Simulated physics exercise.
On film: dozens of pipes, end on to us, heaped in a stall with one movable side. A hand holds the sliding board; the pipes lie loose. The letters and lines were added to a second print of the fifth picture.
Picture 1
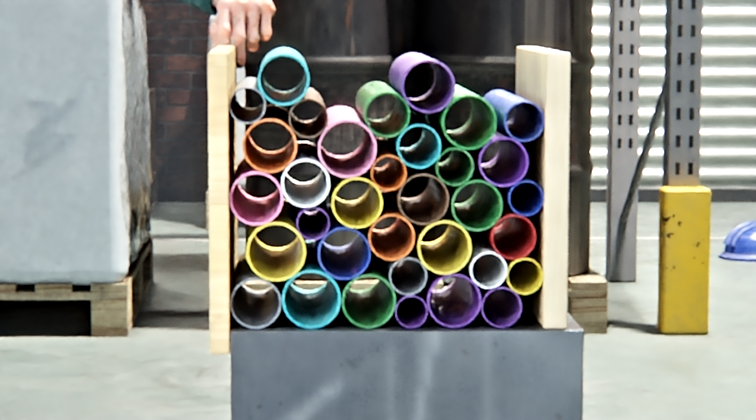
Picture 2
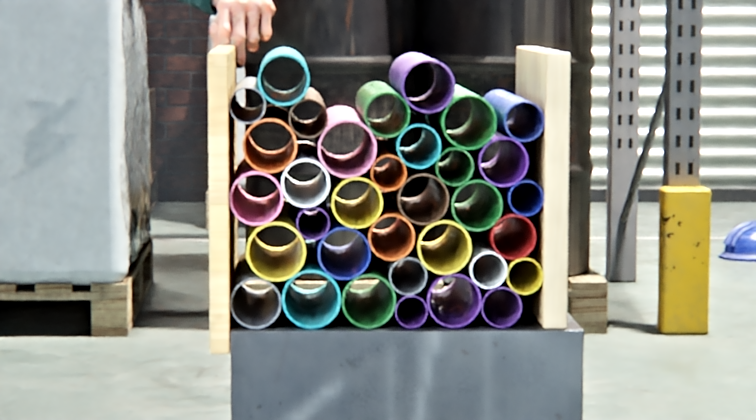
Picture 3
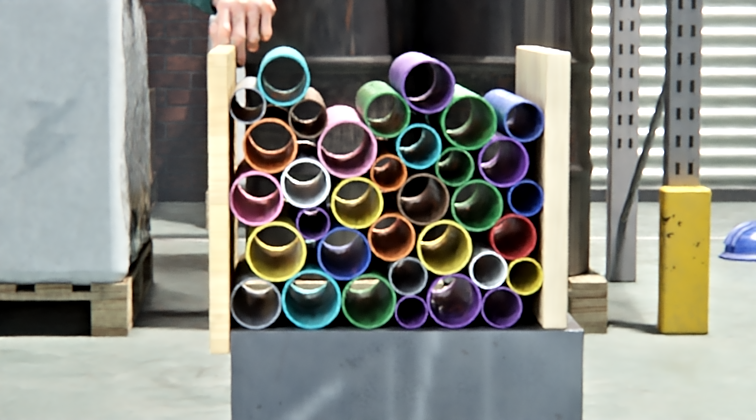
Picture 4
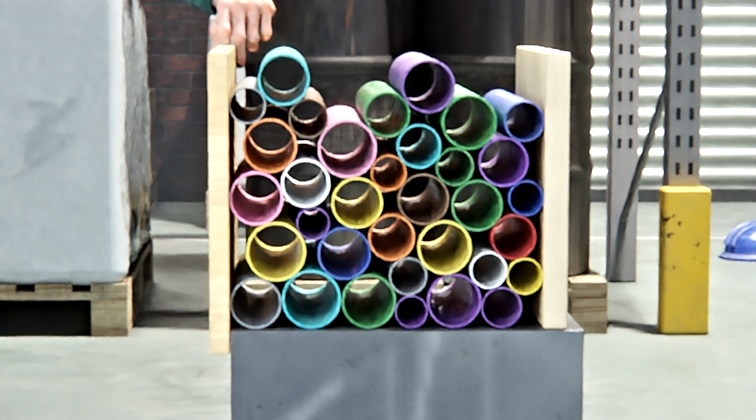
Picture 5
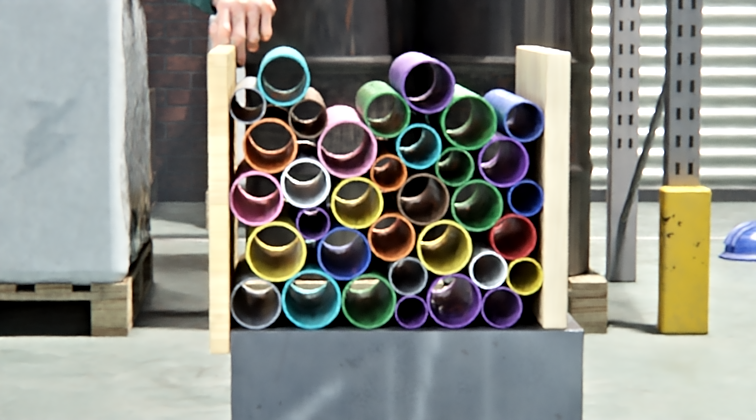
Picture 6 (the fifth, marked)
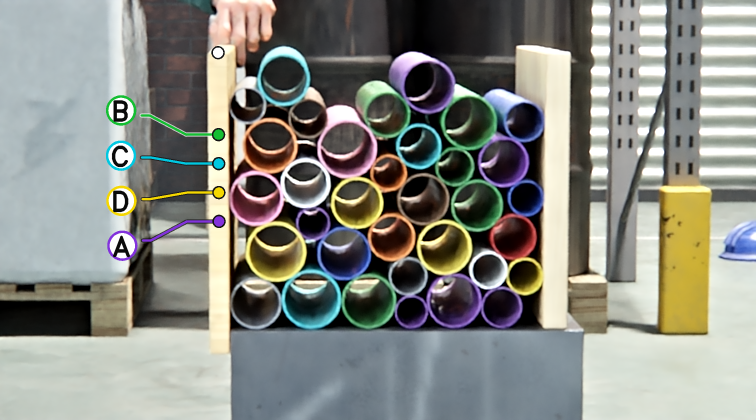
In a warehouse, colourful pipes lying stacked between two upright boards, a hand resting at the top left, nothing visibly moving.
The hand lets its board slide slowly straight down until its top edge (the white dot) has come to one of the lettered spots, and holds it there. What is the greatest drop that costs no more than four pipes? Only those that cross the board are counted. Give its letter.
The lowest mark that will do is A.
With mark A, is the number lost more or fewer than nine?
Fewer than nine.
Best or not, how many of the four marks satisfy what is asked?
Four of the four.
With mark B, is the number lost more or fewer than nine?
Fewer than nine.
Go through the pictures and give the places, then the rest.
In the first picture, a purple pipe (504, 162); a grey pipe (247, 105); side board (225, 188).
In the second picture, side board (225, 188); a grey pipe (256, 303).
In the third picture, a purple pipe (502, 307); a yellow pipe (445, 247).
In the fourth picture, a pink pipe (256, 199); a blue pipe (526, 198).
In the fifth picture, a purple pipe (504, 162); a grey pipe (247, 105); side board (225, 188).
On the copy, A at (219, 221); B at (218, 135); C at (218, 164); D at (218, 193); the white dot at (218, 53).
On A. First, top of the board (229, 127).
Then, top of the board (229, 212).
Finally, top of the board (229, 221), two out over the board.
By contrast, B none out over the board; C two out over the board; D two out over the board.
